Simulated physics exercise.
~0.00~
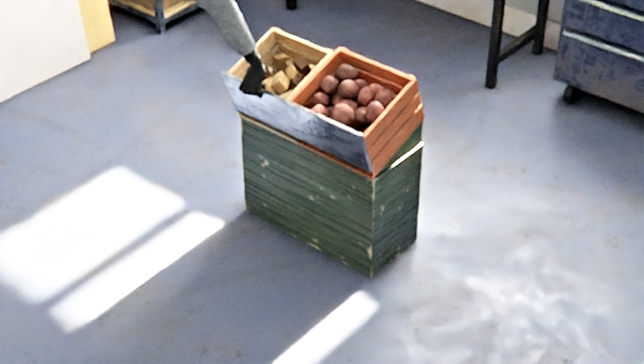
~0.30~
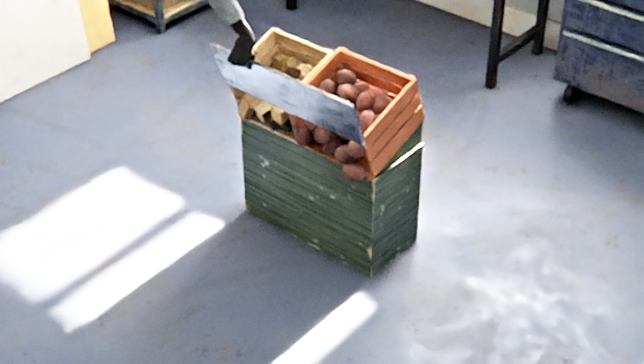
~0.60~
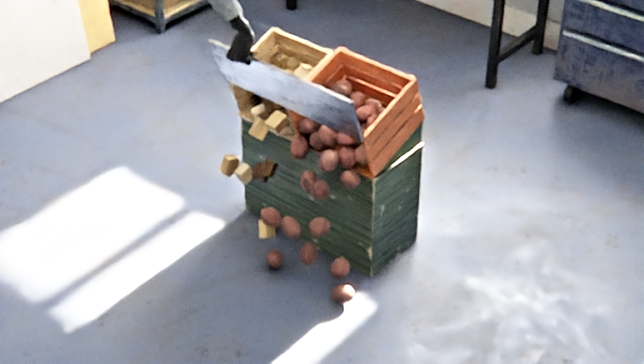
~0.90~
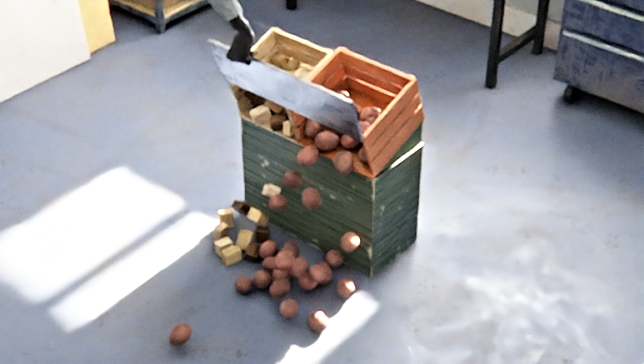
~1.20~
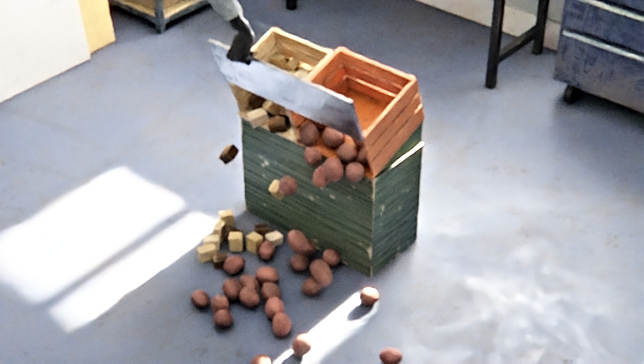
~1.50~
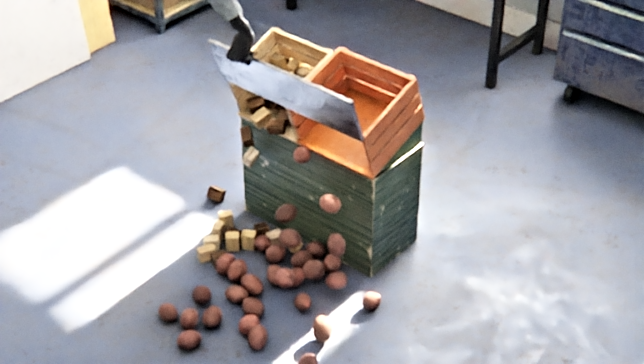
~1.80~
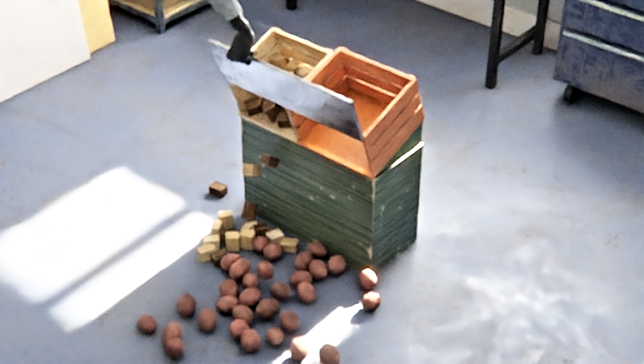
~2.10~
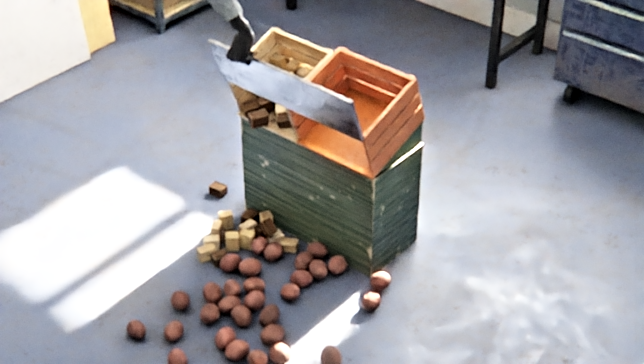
A gloved hand lifted the metal gate across two sloping crates, and red potatoes and wooden blocks tumbled onto the floor, the potatoes rolling farther, until the orange crate was empty while some blocks stayed in the wooden one.
